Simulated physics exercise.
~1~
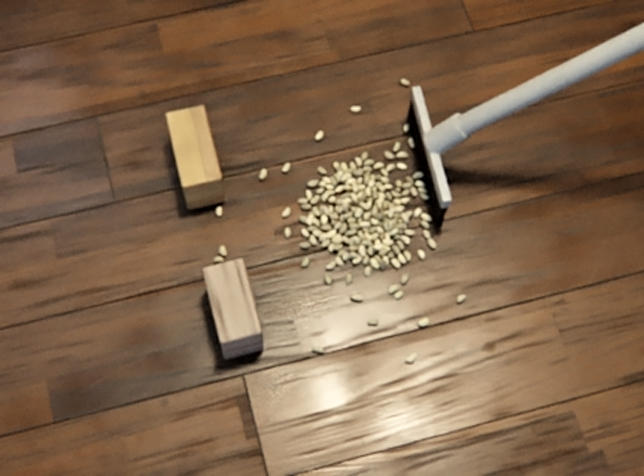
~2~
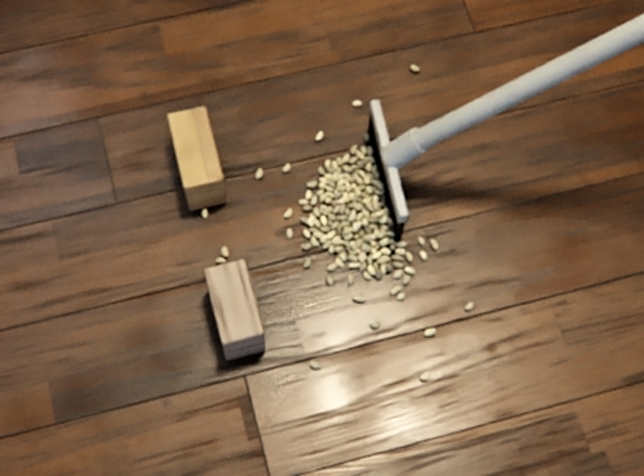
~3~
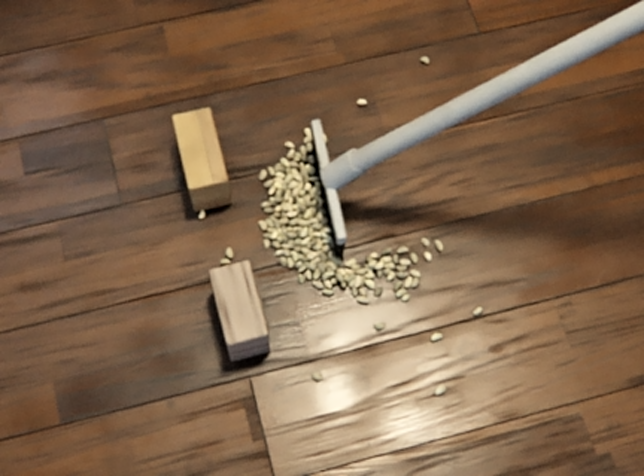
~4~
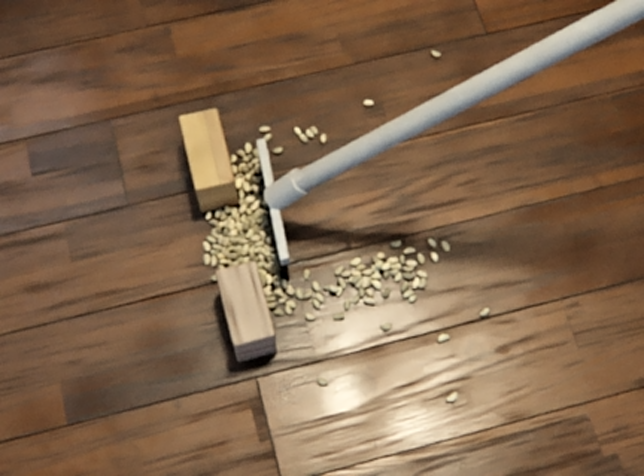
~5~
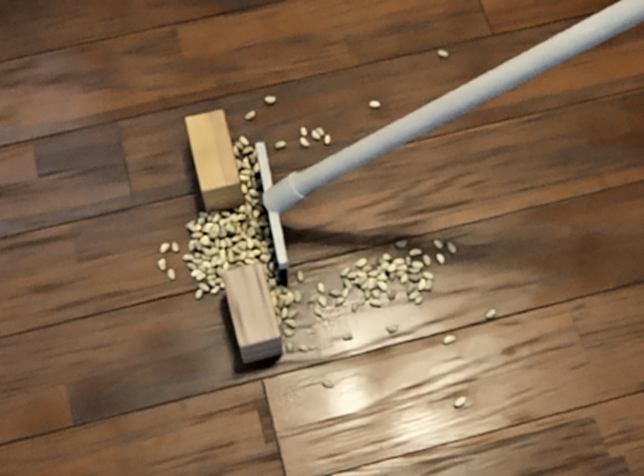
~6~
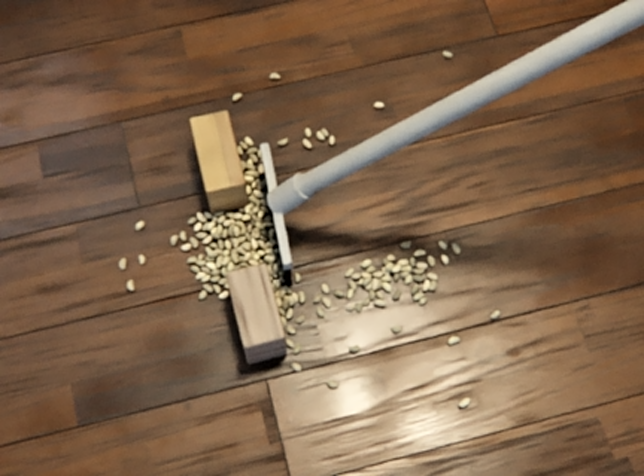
White-handled squeegee pushing pale beans left across a wooden floor, some spilling through the gap between two wooden blocks, many staying behind.
